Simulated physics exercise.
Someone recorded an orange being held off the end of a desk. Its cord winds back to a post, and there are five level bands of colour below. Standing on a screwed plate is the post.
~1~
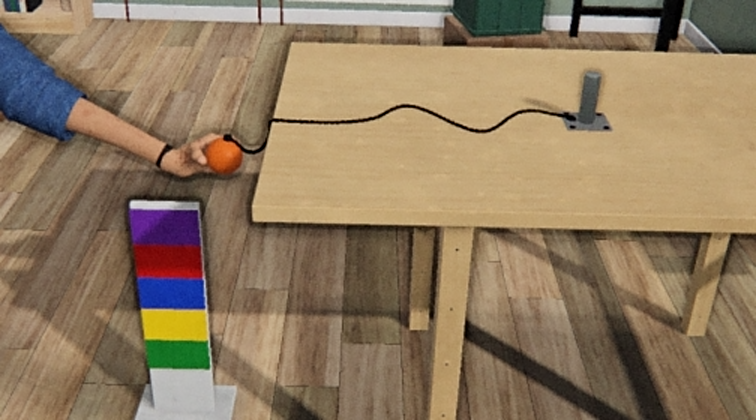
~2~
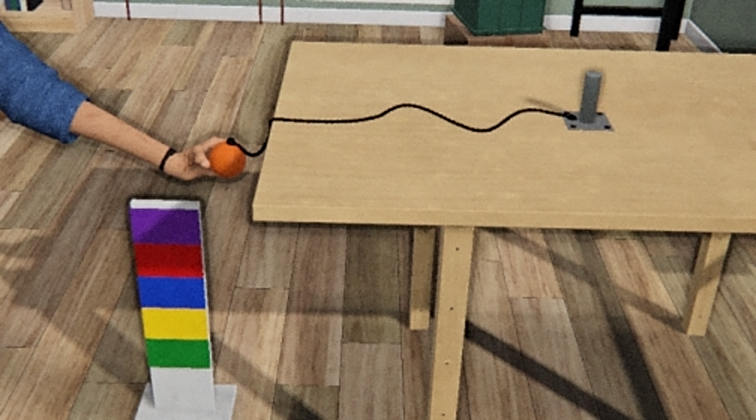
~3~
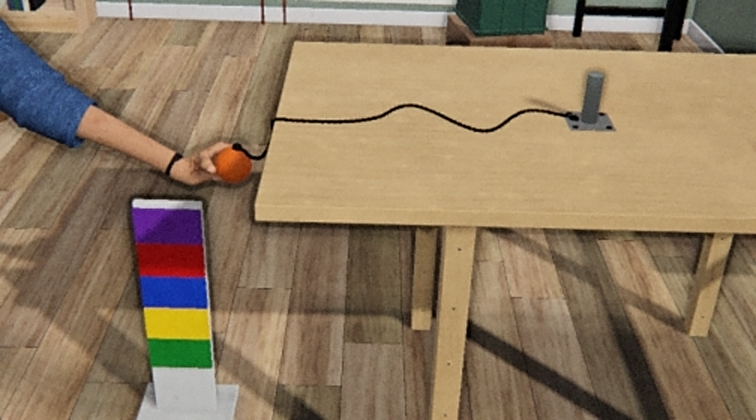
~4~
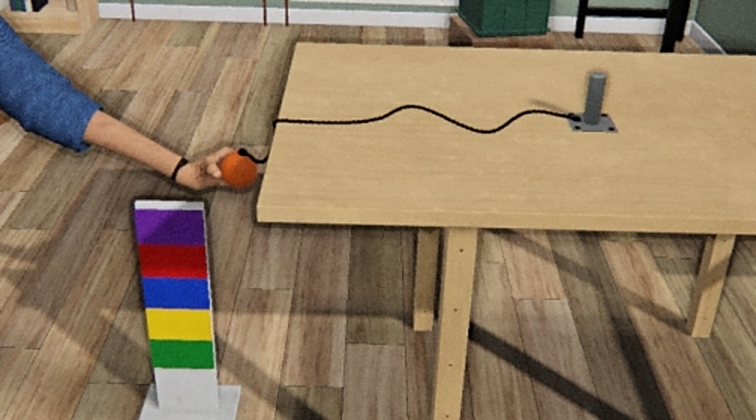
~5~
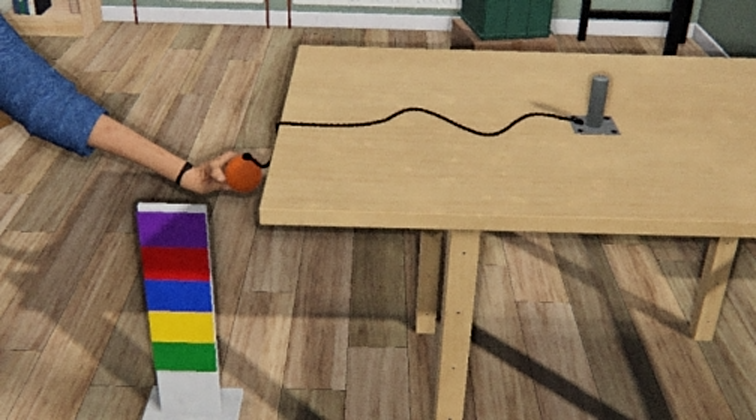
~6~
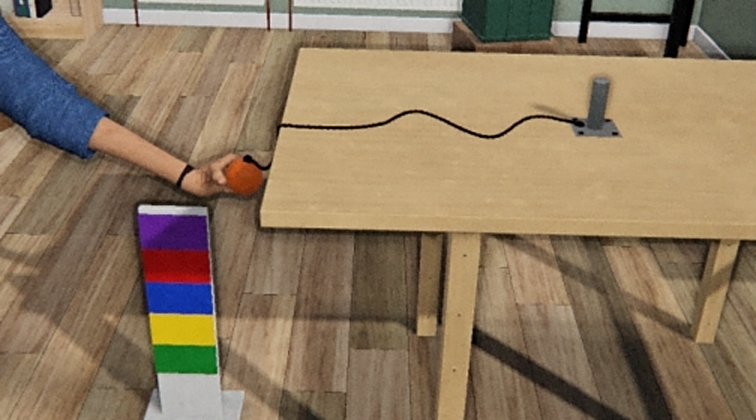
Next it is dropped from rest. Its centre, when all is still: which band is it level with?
It is level with the red band.
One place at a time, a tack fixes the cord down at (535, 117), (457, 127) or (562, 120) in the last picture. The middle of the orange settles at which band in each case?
Answer: Red, purple and red, in that order.
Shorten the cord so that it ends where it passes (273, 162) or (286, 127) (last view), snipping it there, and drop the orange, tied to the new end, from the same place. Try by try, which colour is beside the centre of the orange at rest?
First try: Purple; second try: Higher than all five.
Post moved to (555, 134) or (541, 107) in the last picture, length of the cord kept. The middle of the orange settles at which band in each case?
It comes out blue the first time and blue the second time.
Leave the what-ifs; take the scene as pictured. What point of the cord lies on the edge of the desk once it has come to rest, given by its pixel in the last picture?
Roughly (351, 128).
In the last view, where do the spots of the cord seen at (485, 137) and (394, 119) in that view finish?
The first ends at (451, 124) and the second at (330, 121).
Soon after, orange near (295, 263); level with red.
After that, orange near (278, 266); level with red.
In the end, orange near (283, 267); level with red. Its centre hangs level with the red band.
